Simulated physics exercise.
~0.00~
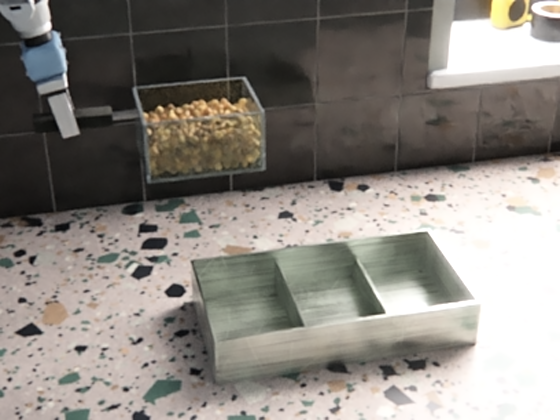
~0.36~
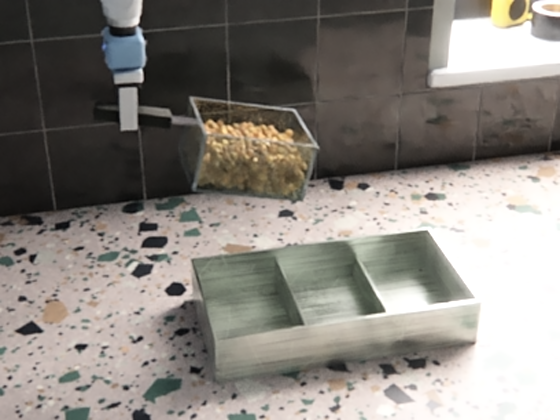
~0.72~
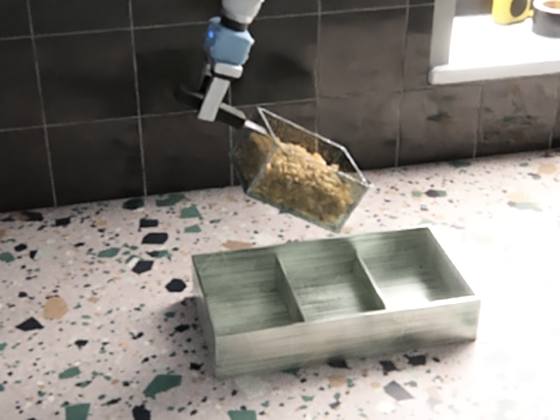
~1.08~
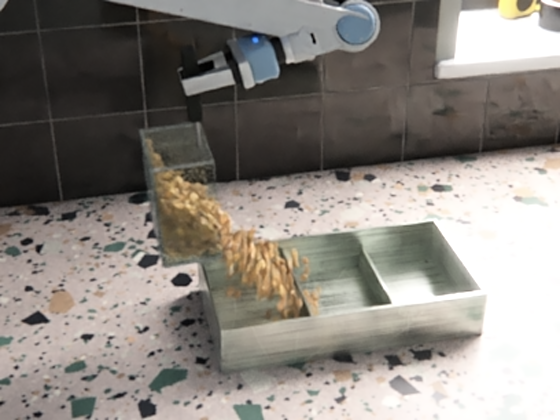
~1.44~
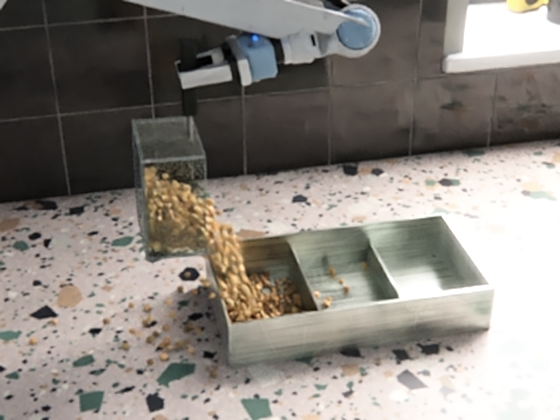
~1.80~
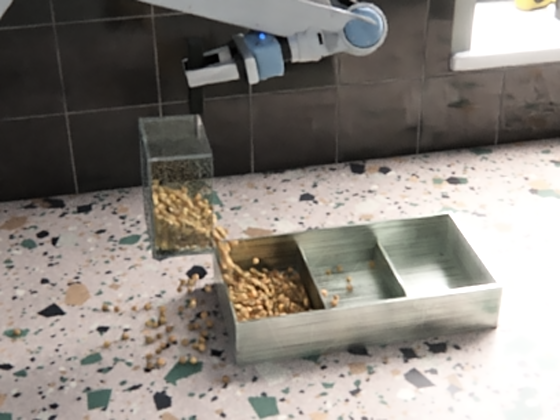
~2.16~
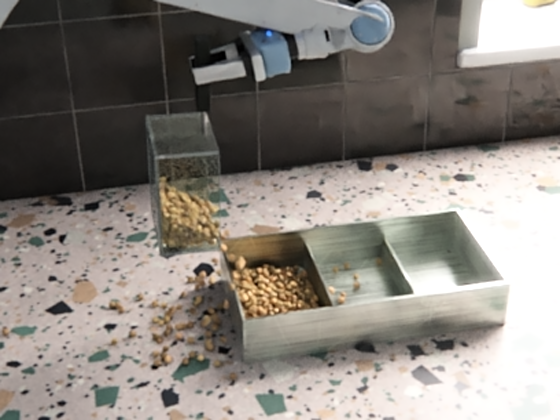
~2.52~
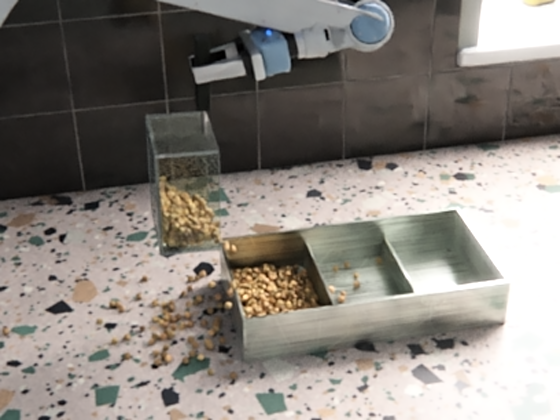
On a speckled counter, a robot arm tips chickpeas into a divided tray, spilling some.
